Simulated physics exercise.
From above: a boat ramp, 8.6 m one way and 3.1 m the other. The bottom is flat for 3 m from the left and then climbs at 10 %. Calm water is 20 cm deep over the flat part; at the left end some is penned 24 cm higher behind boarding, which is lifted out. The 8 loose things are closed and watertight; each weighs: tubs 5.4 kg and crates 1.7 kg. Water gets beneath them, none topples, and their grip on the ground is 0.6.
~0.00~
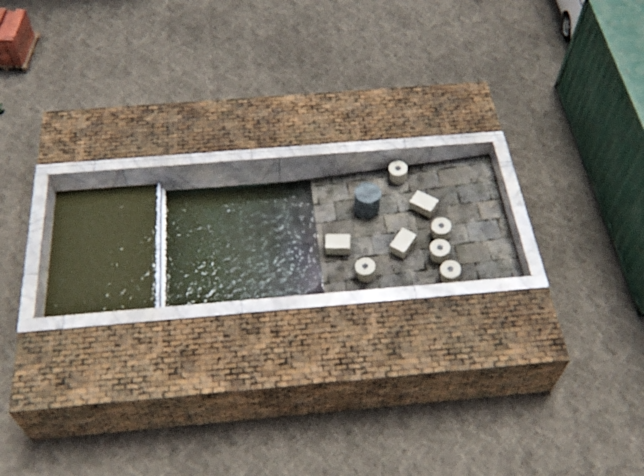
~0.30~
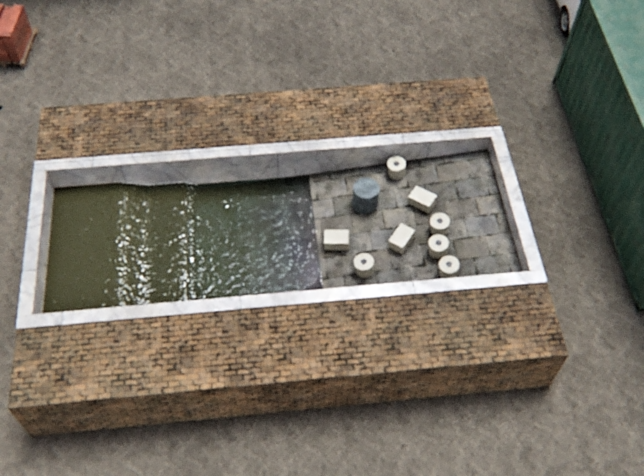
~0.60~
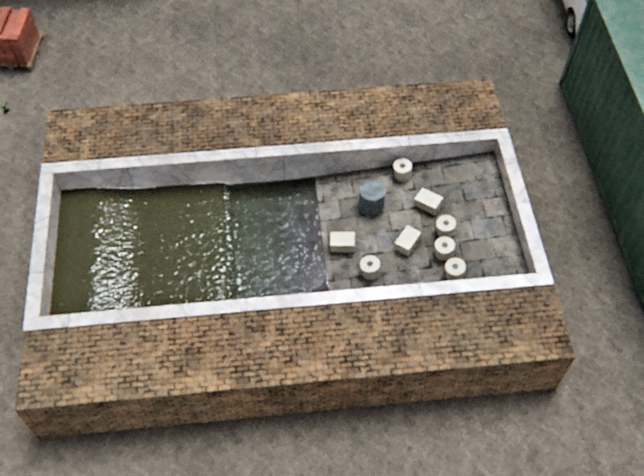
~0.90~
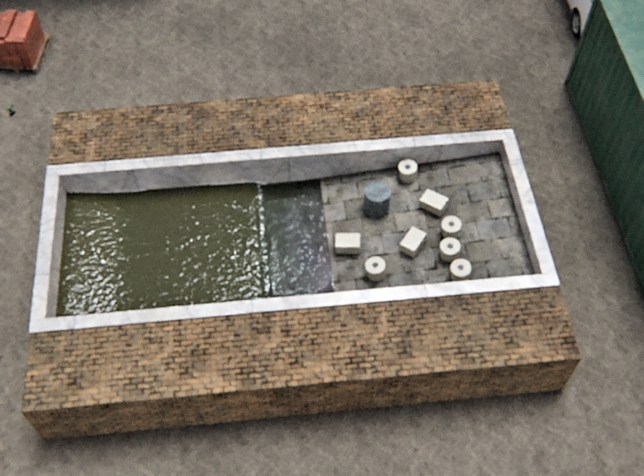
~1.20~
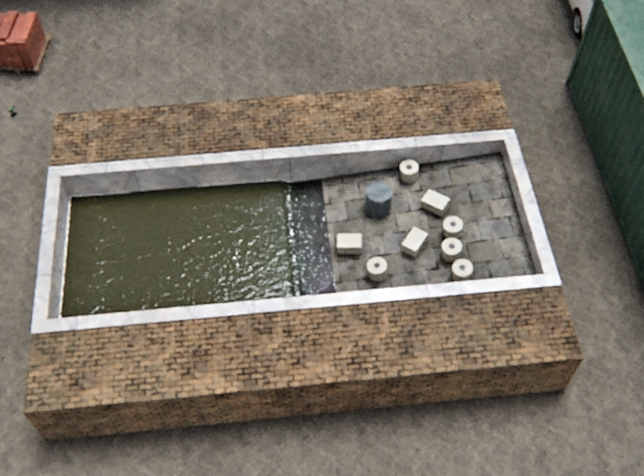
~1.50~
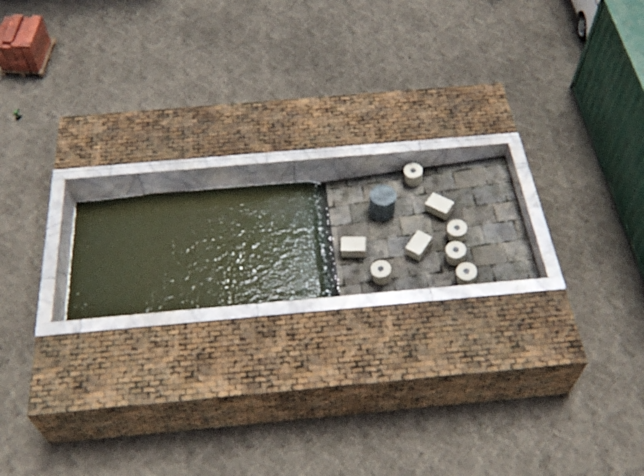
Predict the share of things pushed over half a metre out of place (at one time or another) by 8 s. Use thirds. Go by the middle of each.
It is one to two thirds.
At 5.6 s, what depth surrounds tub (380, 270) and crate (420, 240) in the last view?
About 7 and 8 cm.
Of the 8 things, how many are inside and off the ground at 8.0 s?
4 of them.
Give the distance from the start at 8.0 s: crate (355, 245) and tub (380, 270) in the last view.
In that order: 10 cm, 200 cm.
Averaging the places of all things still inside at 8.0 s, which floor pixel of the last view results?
At about (368, 245).
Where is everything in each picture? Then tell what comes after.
A tub at (367, 266), on the bottom; a crate at (404, 240) rests on the ground; water covers 15.1 m2; 0 of 8 have shifted, in the first frame.
A tub at (365, 261), on the bottom; a crate at (403, 235) rests on the ground; water covers 15.1 m2; 0 of 8 have shifted, in the second frame.
A tub at (372, 264) rests on the ground; a crate at (409, 237) rests on the ground; 15.1 m2 under water; 0 of 8 have shifted, in the third frame.
A tub at (377, 265), on the bottom; a crate at (415, 239), on the bottom; water covers 15.1 m2; 0 of 8 have shifted, in the fourth frame.
A tub at (378, 265), on the bottom; a crate at (416, 239) rests on the ground; 15.1 m2 under water; 0 of 8 have shifted, in the fifth frame.
A tub at (382, 269) rests on the ground; a crate at (420, 242), on the bottom; water covers 15.1 m2; 0 of 8 have shifted, in the sixth frame.
After 2.1 s 0 of 8 are over 50 cm from their spots; 0 afloat.
After 3.6 s 2 of 8 are over 50 cm from their spots; 3 afloat.
After 5.6 s 3 of 8 are over 50 cm from their spots; 4 afloat.
After 8.0 s 4 of 8 are over 50 cm from their spots, and 5 have been at some point; 4 afloat.
